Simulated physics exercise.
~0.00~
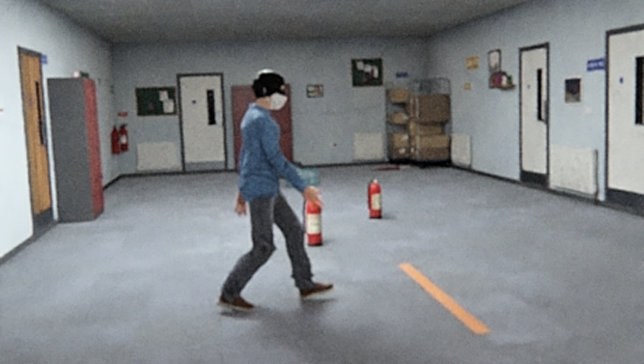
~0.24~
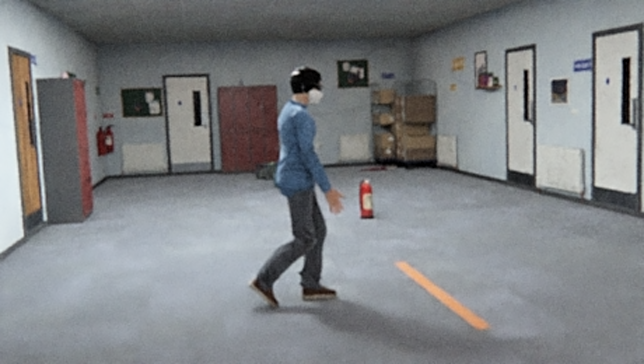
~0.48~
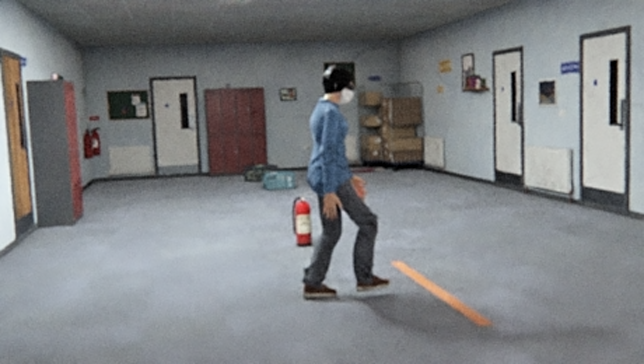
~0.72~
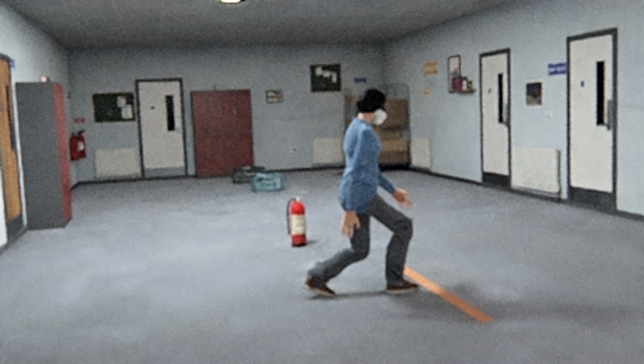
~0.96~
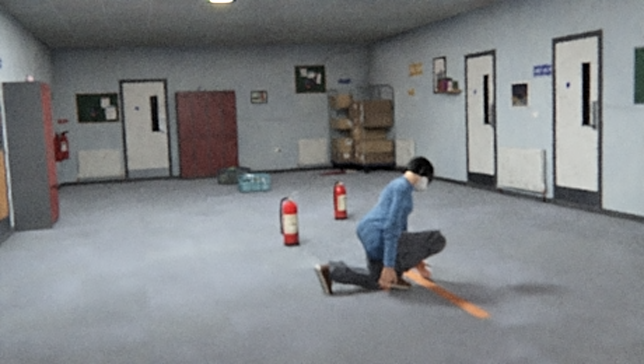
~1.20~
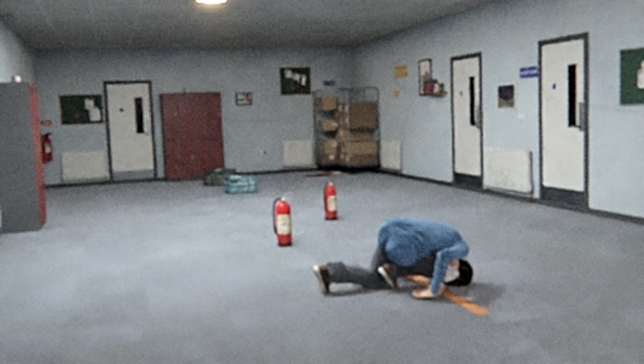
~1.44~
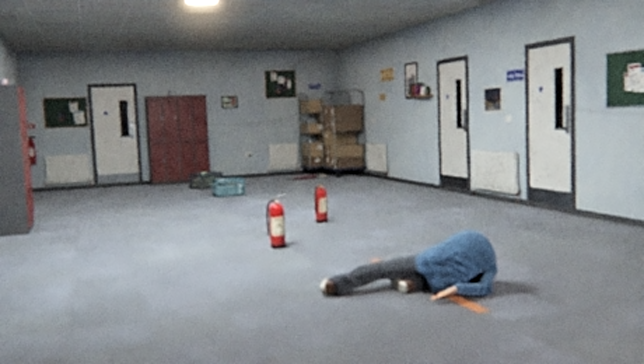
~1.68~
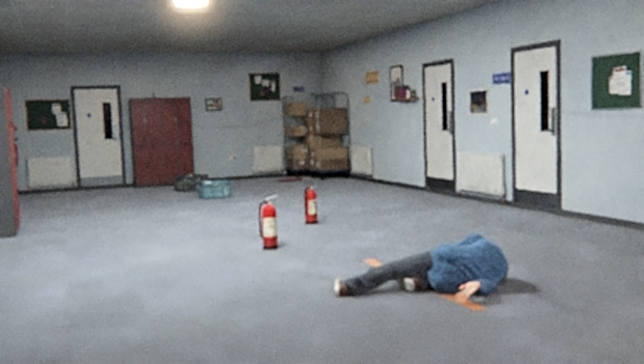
A masked person in blue walks right, drops down and ends lying across orange tape.
